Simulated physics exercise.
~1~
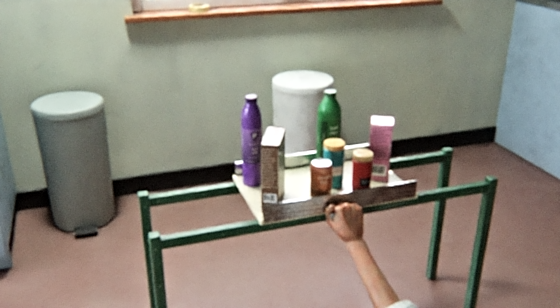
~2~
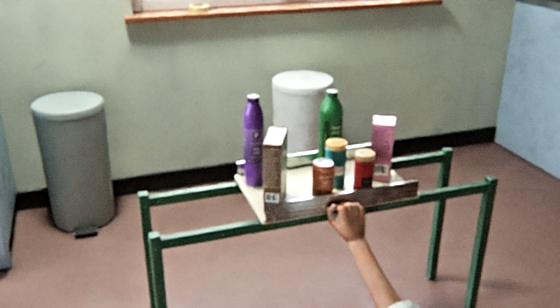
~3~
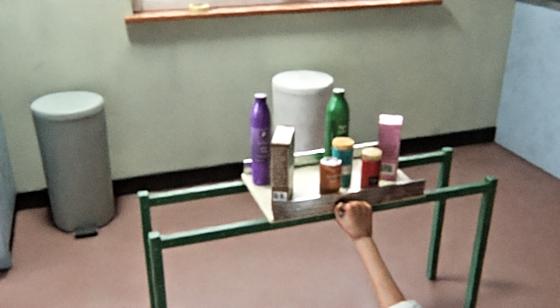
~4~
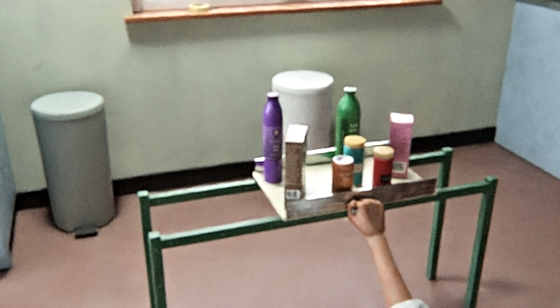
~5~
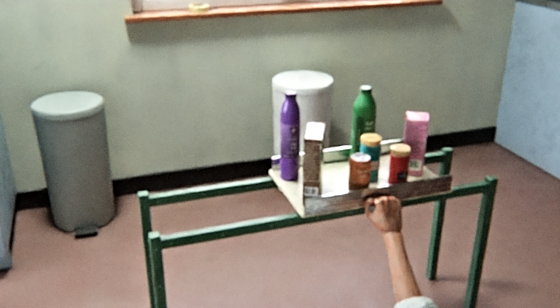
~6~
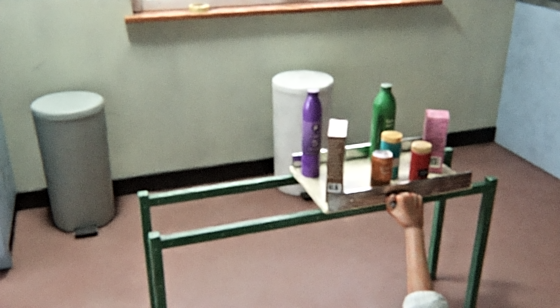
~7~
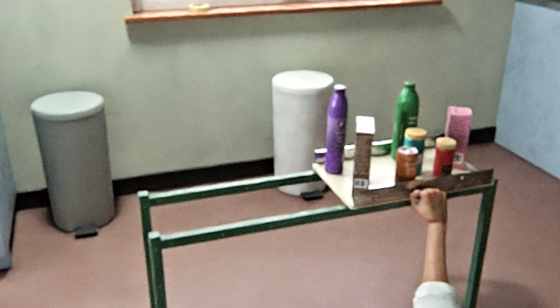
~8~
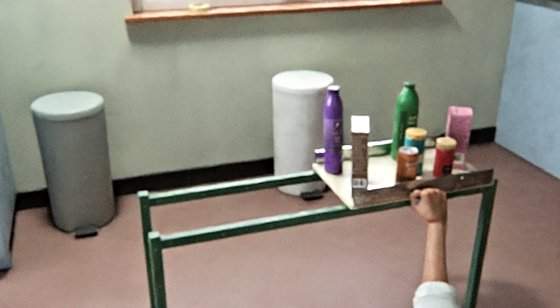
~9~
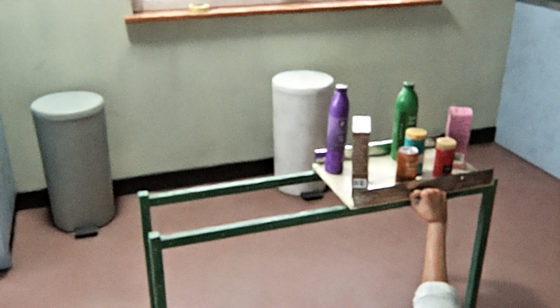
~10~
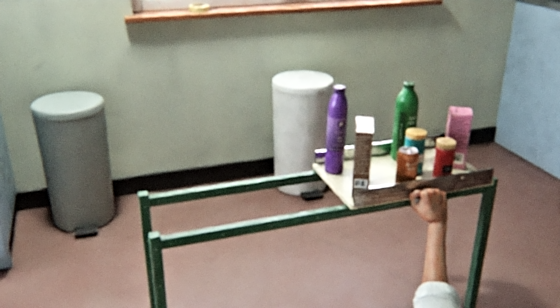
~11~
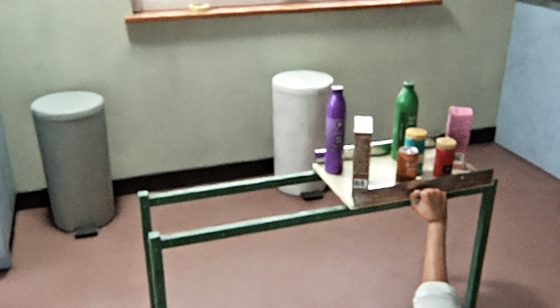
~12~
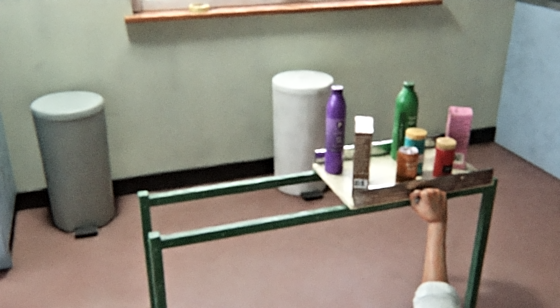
A tray of upright bottles, jars and cartons slides right beside a moving fist, then stops.
